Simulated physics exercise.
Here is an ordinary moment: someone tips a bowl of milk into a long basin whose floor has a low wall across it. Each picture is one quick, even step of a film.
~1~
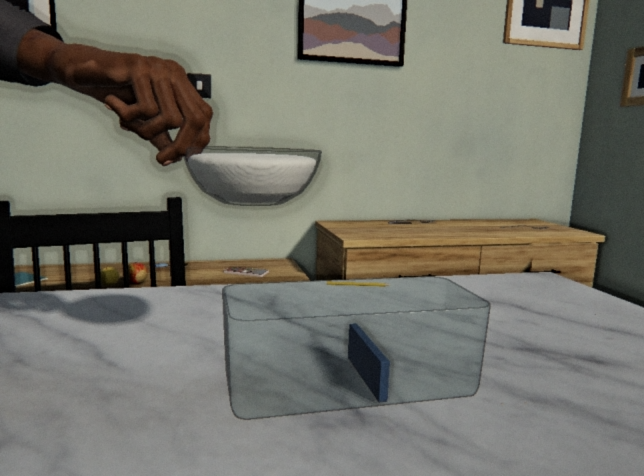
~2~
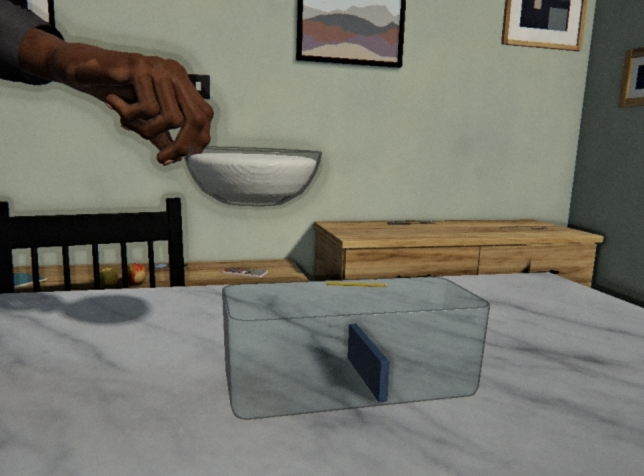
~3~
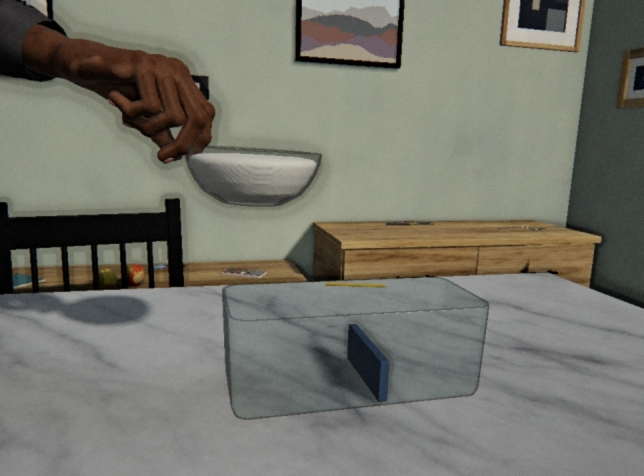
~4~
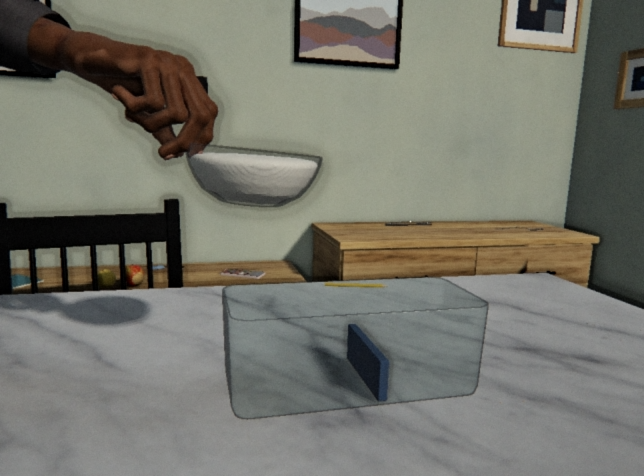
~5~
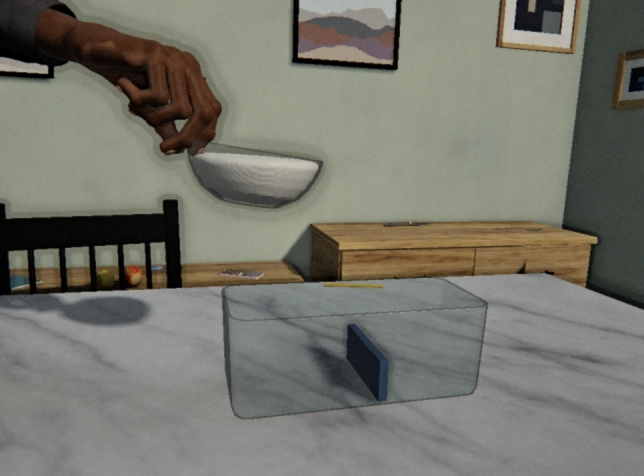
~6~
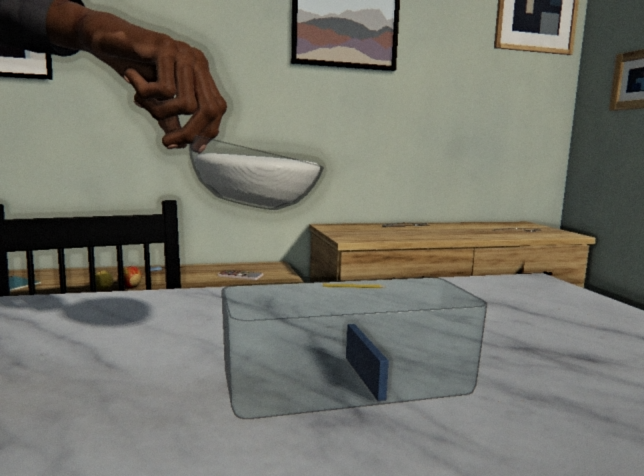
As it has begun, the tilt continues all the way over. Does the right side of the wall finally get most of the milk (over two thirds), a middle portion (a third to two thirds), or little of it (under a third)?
It gets a middle portion.
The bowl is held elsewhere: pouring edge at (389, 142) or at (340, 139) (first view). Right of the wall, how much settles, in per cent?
Try one: 95 %; try two: 70 %.
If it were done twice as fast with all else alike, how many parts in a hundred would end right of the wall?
Result: Roughly 20 %.
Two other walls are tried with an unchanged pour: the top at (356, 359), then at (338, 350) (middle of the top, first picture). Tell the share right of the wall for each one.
With the first placement it is 60 %, with the second 80 %.
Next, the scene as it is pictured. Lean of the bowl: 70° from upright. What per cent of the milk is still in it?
Around 25 percent remains.
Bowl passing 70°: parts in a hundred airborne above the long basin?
It's close to 40 percent.
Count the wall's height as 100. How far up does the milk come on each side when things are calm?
Left 30 %, right 30 %.
A moment on, the bowl is tipped part way and 25 per cent is still to pour, 14 is left of the wall and 21 right of it.
Next, the bowl is tipped right over and 0 per cent is still to pour, 58 is left of the wall and 40 right of it.
Then the bowl is tipped right over and 0 per cent is still to pour, 59 is left of the wall and 40 right of it.
Later the bowl is tipped right over and 0 per cent is still to pour, 59 is left of the wall and 40 right of it.
In the end 59 per cent lies left of the wall, 40 right of it and 1 outside.
